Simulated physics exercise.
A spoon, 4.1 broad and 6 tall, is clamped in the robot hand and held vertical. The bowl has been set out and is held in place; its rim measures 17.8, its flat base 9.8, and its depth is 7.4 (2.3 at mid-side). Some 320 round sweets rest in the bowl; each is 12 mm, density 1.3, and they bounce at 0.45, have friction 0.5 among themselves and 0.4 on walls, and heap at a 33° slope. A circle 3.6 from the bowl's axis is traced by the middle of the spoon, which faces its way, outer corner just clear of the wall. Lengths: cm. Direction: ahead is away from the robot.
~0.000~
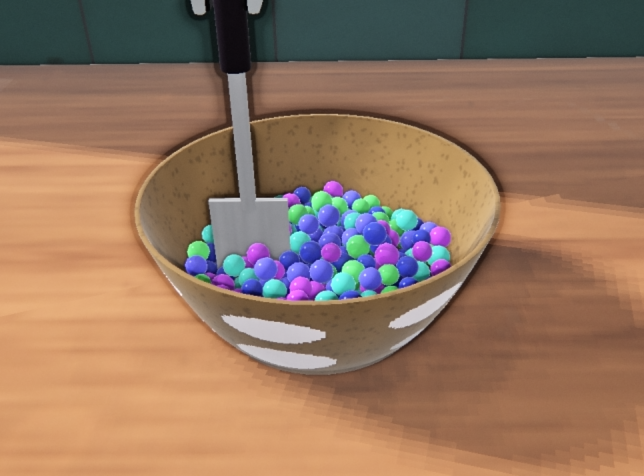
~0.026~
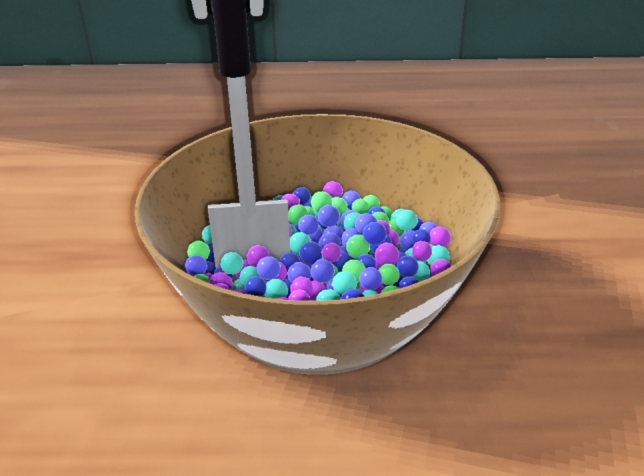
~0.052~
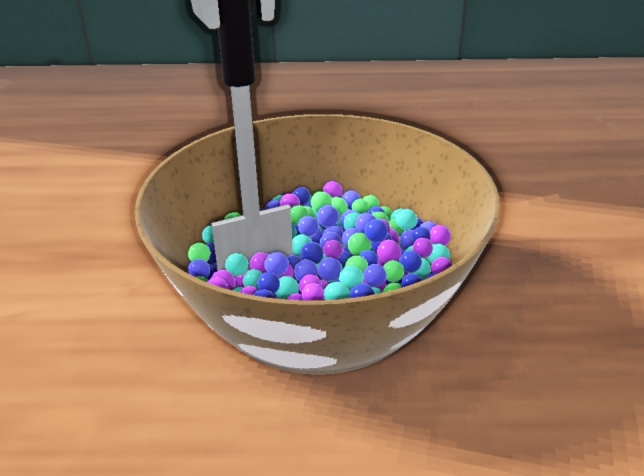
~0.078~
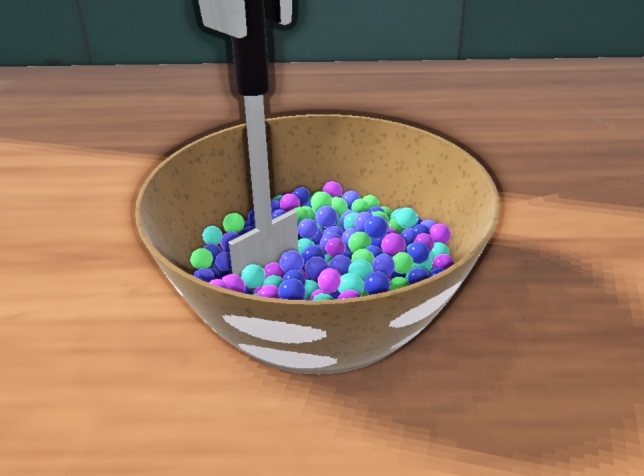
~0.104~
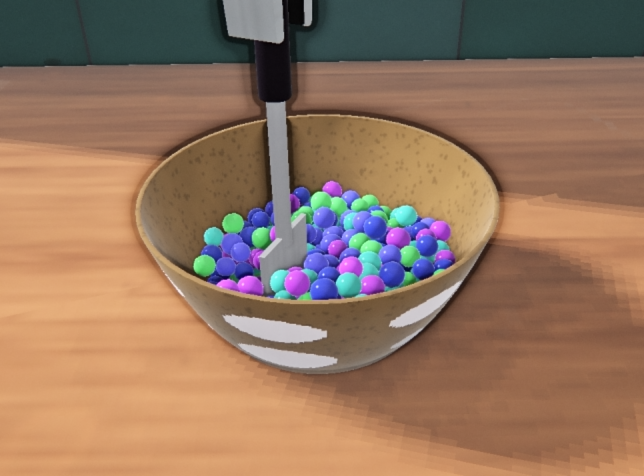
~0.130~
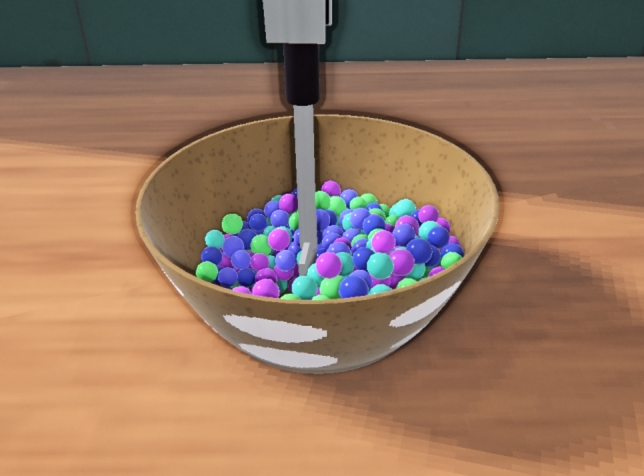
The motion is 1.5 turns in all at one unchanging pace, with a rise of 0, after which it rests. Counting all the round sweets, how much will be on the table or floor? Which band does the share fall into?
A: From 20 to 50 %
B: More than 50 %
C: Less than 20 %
Less than 20 % (C).
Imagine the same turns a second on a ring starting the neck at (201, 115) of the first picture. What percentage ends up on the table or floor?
I'd say around 10 per cent.
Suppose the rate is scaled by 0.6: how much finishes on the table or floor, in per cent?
About 0 per cent.
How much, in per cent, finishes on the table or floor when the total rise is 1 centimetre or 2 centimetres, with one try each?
Roughly 10 and 10 per cent.
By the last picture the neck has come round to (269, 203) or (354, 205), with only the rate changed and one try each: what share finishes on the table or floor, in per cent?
Some 0 and 35 %.
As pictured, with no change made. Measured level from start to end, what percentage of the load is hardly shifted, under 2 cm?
Something close to 5 percent, I'd say.
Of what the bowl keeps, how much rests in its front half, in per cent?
Some 35 per cent.
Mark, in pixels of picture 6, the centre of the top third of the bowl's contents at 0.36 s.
About (303, 165) in the last picture.
By 0.36 s, 260° round, highest piece 10 above the table; 303 in the bowl, 5 on the table or floor, 8 in flight or on the tool.
By 0.60 s, 77° round, highest piece 9 above the table; 292 in the bowl, 21 on the table or floor, 3 in flight or on the tool.
By 0.91 s, 180° round, highest piece 7 above the table; 286 in the bowl, 29 on the table or floor, 1 in flight or on the tool.
By 1.61 s, 180° round, highest piece 7 above the table; 286 in the bowl, 30 on the table or floor.
Final count, 286 in the bowl, 30 on the table or floor. That is 9 % on the table or floor.
